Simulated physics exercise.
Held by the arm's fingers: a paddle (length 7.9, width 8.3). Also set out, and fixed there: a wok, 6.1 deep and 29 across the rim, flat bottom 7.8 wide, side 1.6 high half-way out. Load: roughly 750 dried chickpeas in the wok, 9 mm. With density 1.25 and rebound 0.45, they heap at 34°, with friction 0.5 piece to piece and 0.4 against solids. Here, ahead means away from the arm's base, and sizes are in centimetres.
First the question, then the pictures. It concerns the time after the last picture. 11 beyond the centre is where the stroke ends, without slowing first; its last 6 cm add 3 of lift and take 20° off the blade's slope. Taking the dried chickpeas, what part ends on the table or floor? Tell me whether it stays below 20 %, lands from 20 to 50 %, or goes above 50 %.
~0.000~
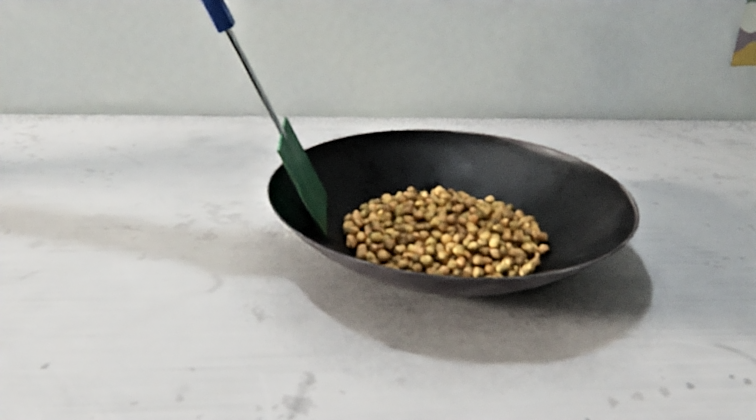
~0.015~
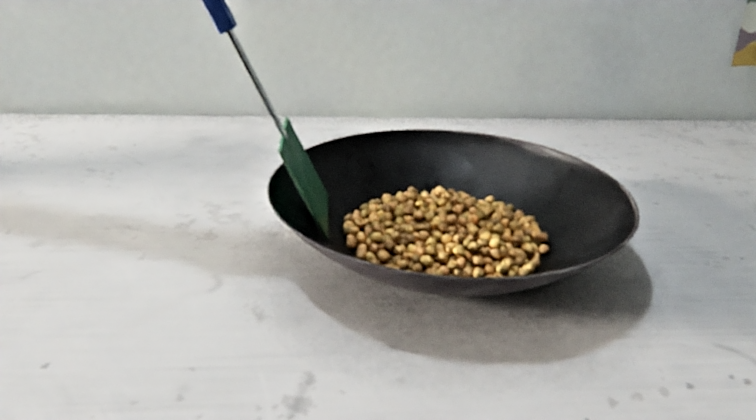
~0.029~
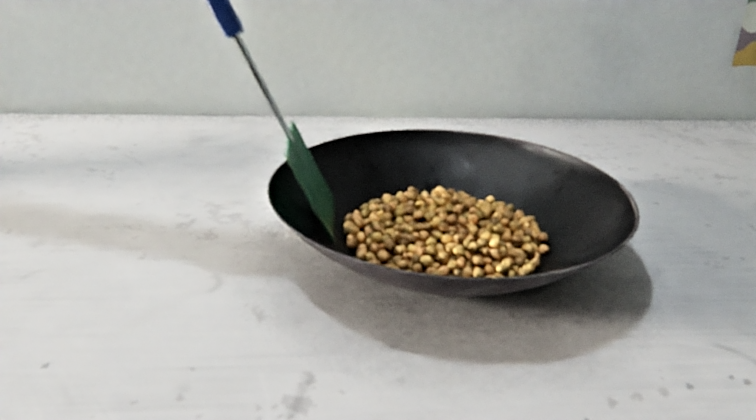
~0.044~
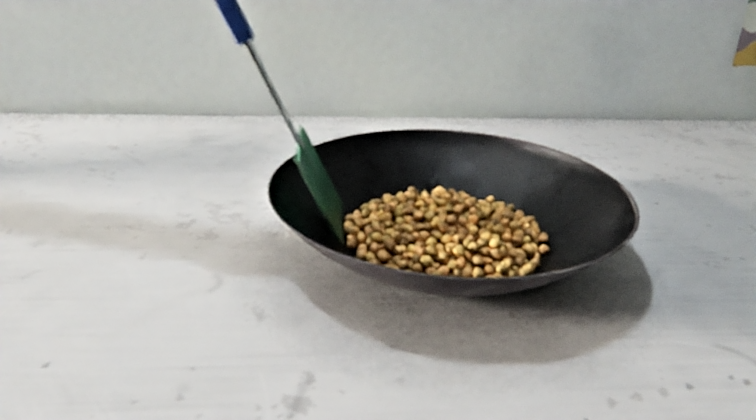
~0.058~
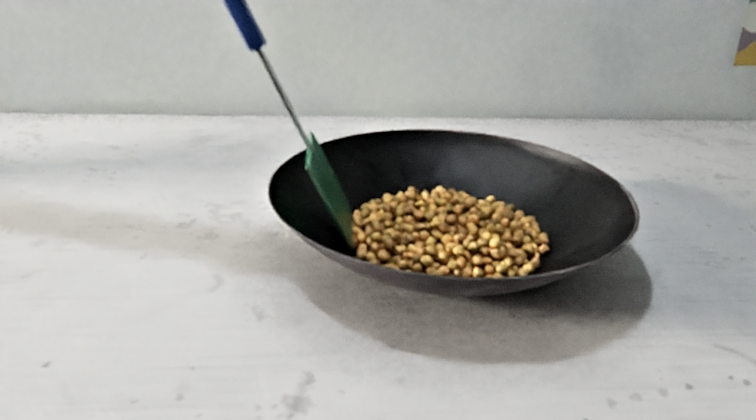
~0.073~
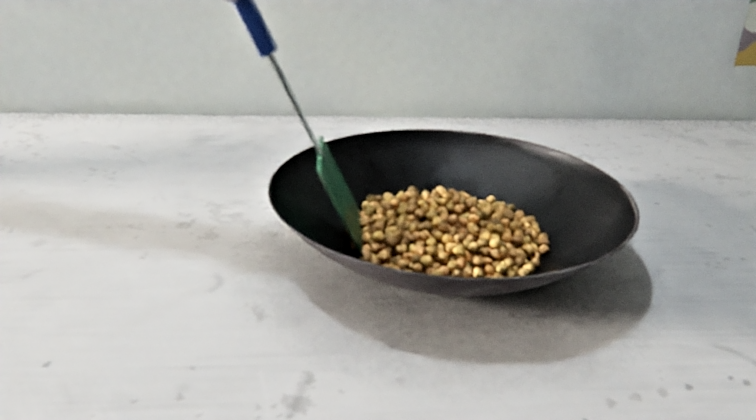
It lands from 20 to 50 %.
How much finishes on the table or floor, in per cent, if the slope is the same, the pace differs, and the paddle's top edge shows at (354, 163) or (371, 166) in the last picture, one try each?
I'd estimate close to 40 and 50 in a hundred.
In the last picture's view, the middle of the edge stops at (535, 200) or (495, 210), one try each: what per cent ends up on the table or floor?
Some 0 and 0 per cent.
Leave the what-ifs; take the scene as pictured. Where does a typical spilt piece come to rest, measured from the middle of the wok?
Distance, approx.: 24 cm.
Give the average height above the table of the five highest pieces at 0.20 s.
Estimated height above table: Approx. 4 cm.
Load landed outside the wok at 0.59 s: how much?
Estimate: About 25 percent.
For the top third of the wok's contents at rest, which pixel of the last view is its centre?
Roughly (547, 220).
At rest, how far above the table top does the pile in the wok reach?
Roughly 5.5 centimetres.
By 0.20 s, sloping 65°, highest piece 4 above the table; 746 in the wok.
By 0.33 s, sloping 60°, highest piece 7 above the table; 746 in the wok.
By 0.59 s, sloping 45°, highest piece 6 above the table; 545 in the wok, 198 on the table or floor, 3 on the blade or in flight.
By 1.64 s, sloping 45°, highest piece 5 above the table; 545 in the wok, 201 on the table or floor.
Final count, 545 in the wok, 201 on the table or floor. That is 27 % on the table or floor.
